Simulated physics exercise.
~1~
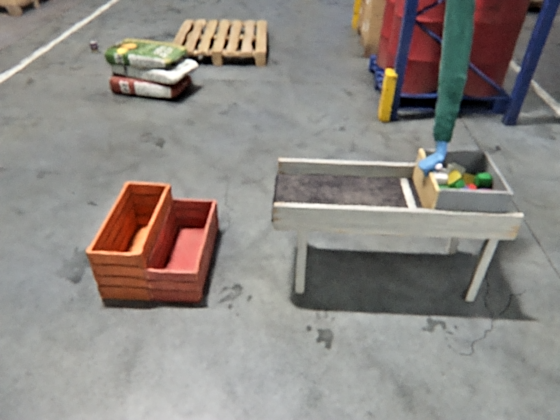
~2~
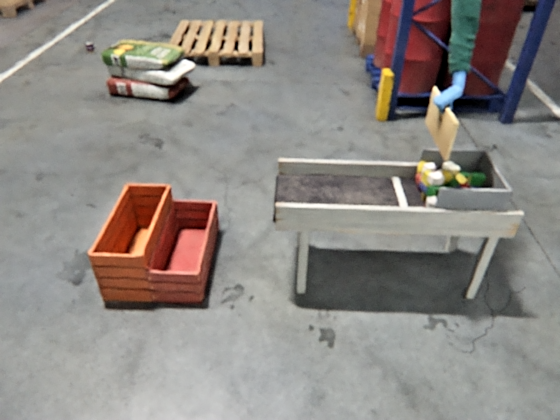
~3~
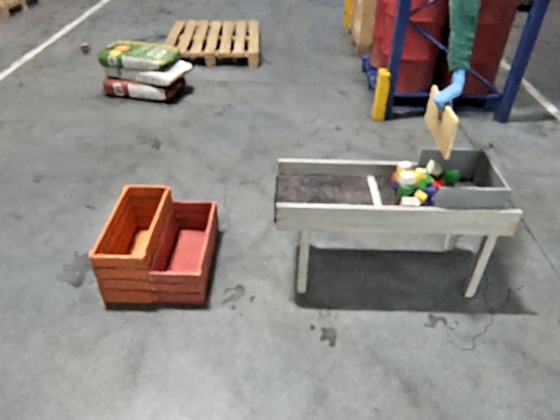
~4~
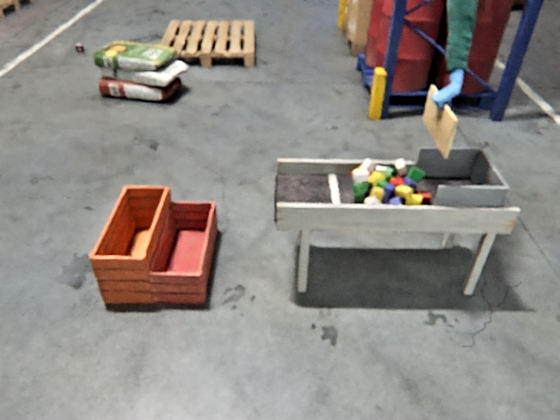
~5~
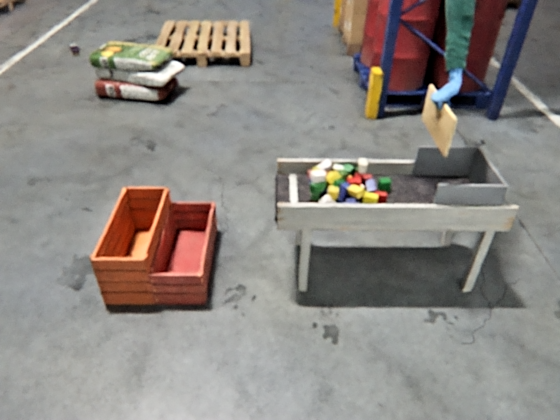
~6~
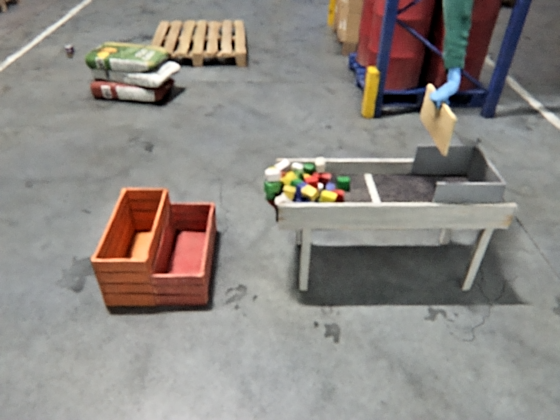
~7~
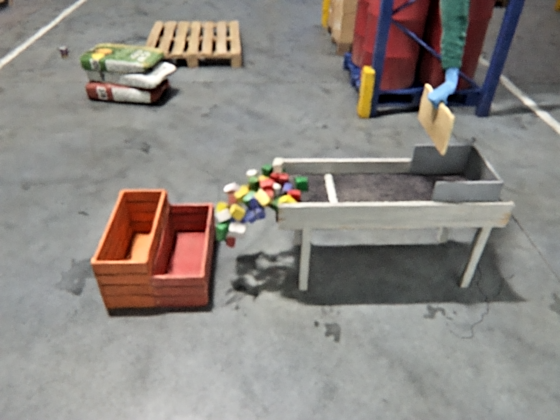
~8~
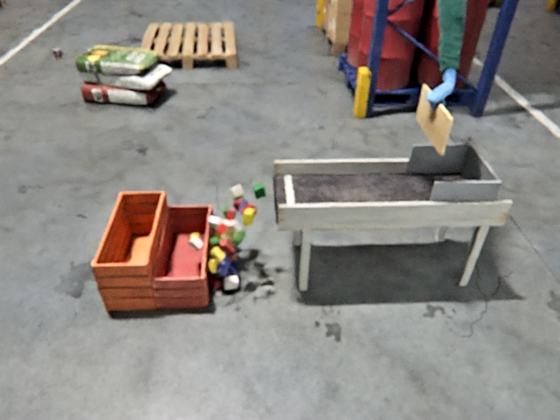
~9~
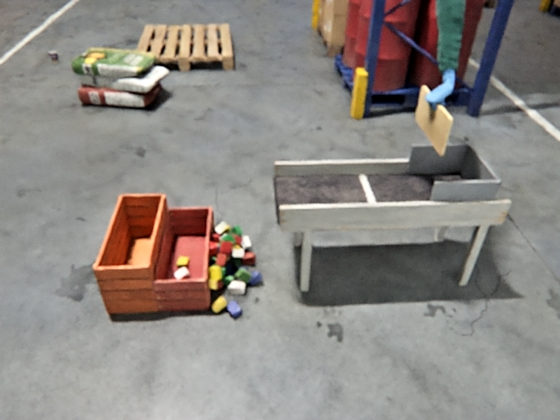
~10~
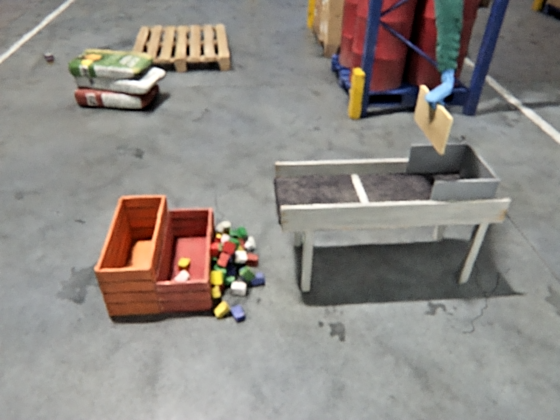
Colourful toy bricks ride the belt left, tumble off, and mostly land beside the red bin.
